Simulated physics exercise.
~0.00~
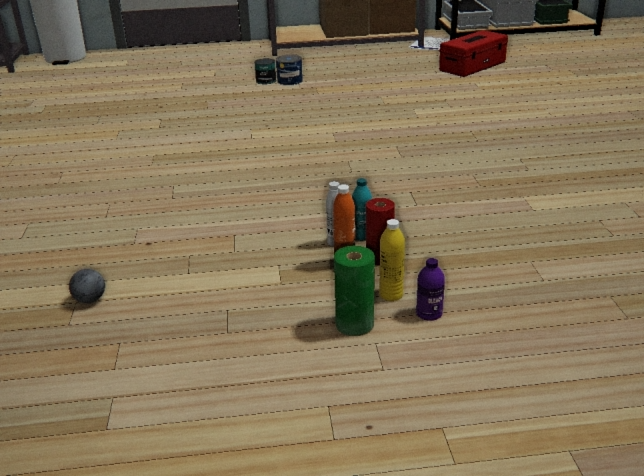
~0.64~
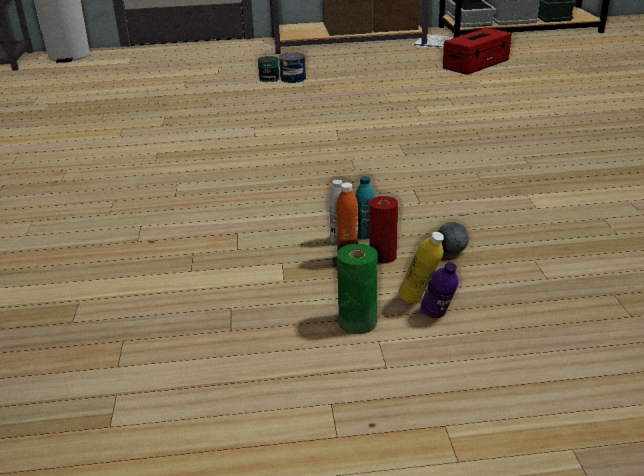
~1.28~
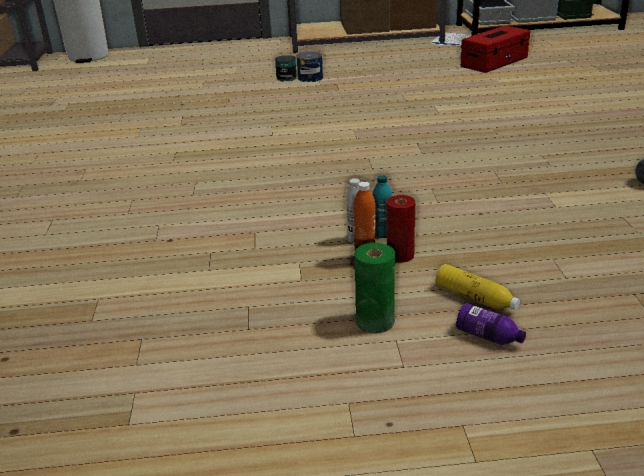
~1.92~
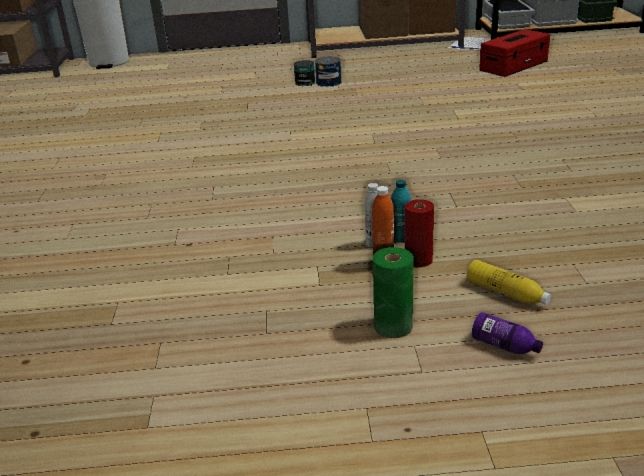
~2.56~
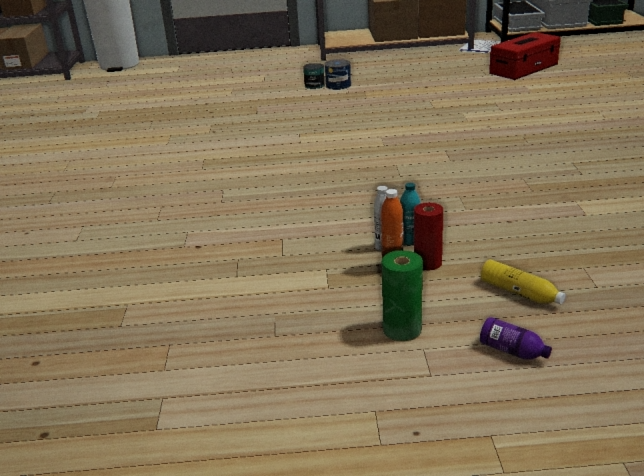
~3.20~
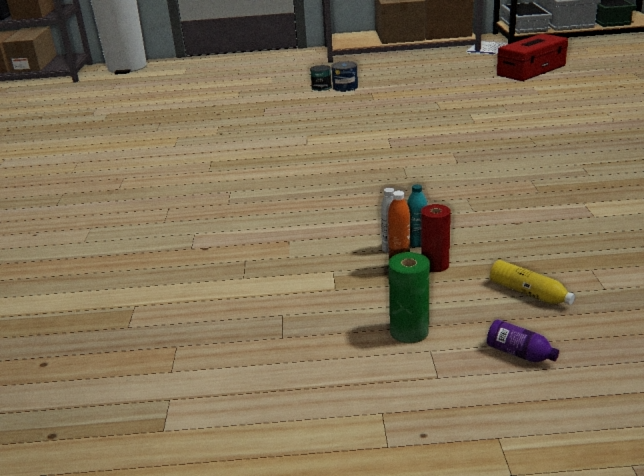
A grey ball rolls right, knocking over the yellow and purple bottles, which stay down.
